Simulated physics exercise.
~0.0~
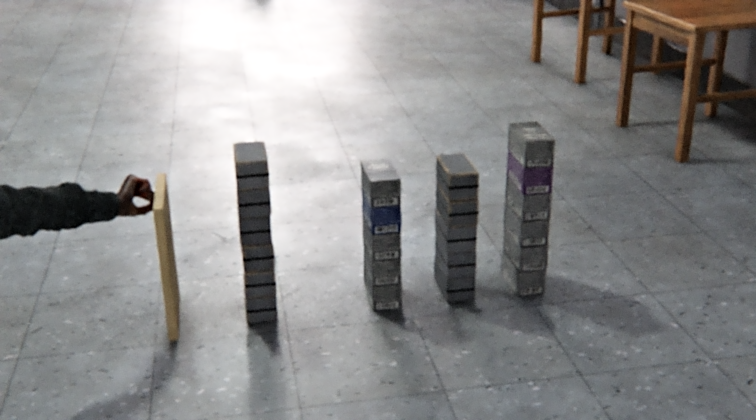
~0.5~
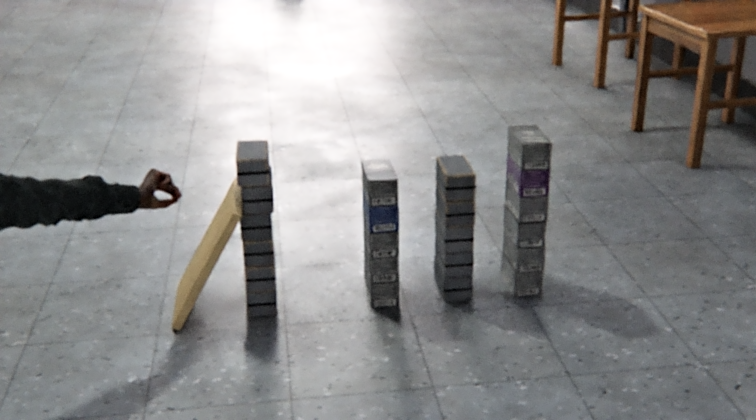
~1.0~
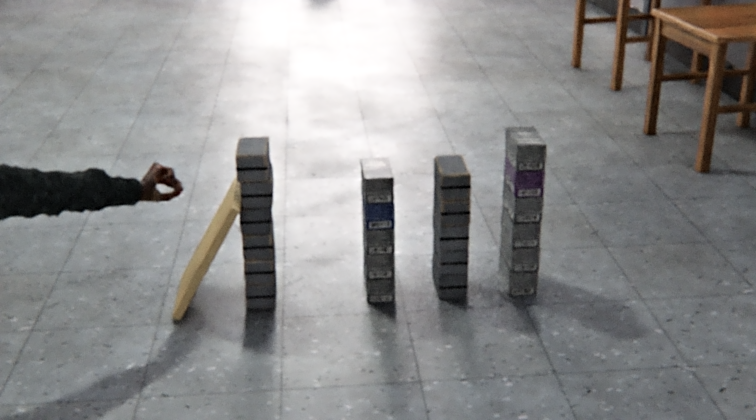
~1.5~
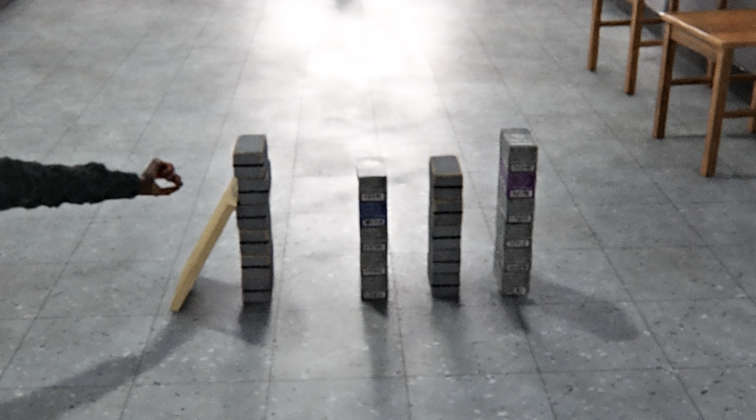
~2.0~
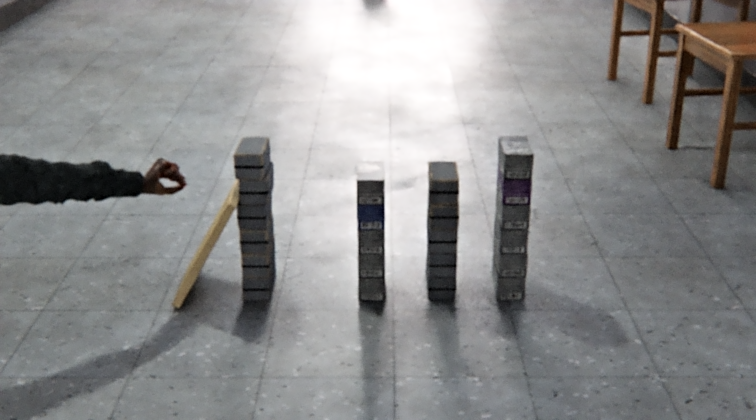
On a grey tiled floor near some wooden chairs, a hand let go of an upright board, which tipped right against the first of four stacks of small blocks and stayed leaning there, with all four stacks still standing.
